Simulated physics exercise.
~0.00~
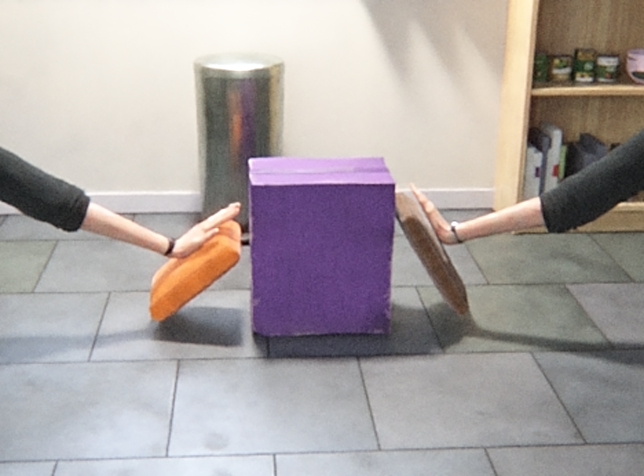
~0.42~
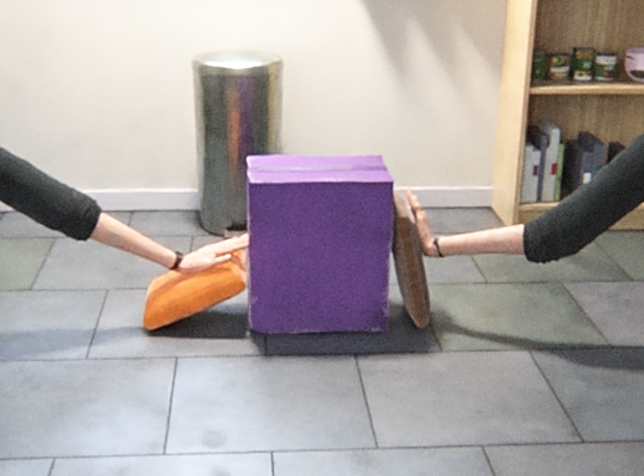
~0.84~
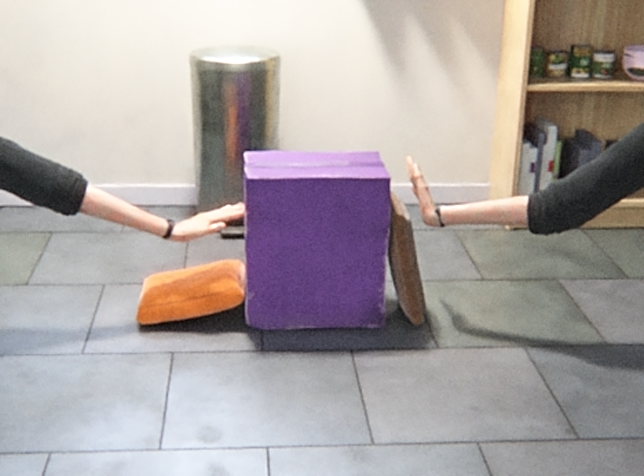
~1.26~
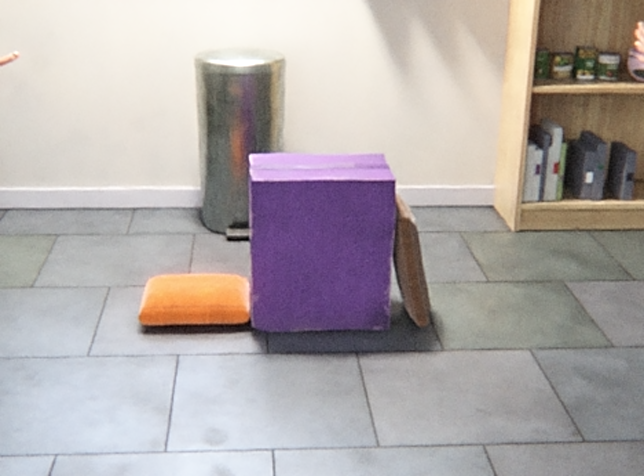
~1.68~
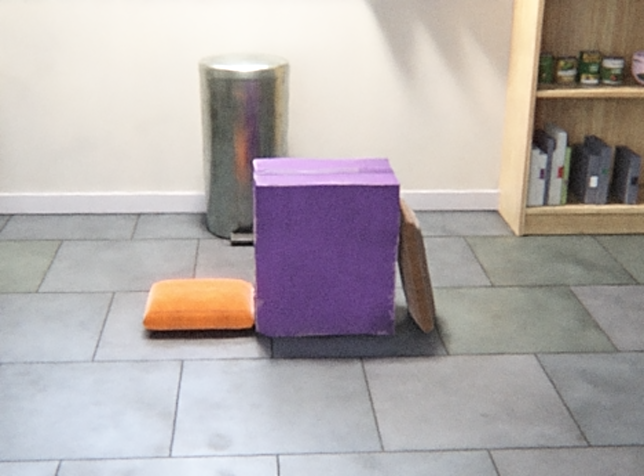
The clip opens on a purple box standing on a grey tiled floor, with one hand holding an orange soft bag against its left side and another holding a brown soft bag against its right. The hands press the two bags in toward the box, and the orange one sinks lower as the brown one stands more upright. Then both hands let go and draw back. The orange bag slips down and settles flat on the floor beside the box. At the end, the brown bag still leans against the right side, and the box has stayed in place.
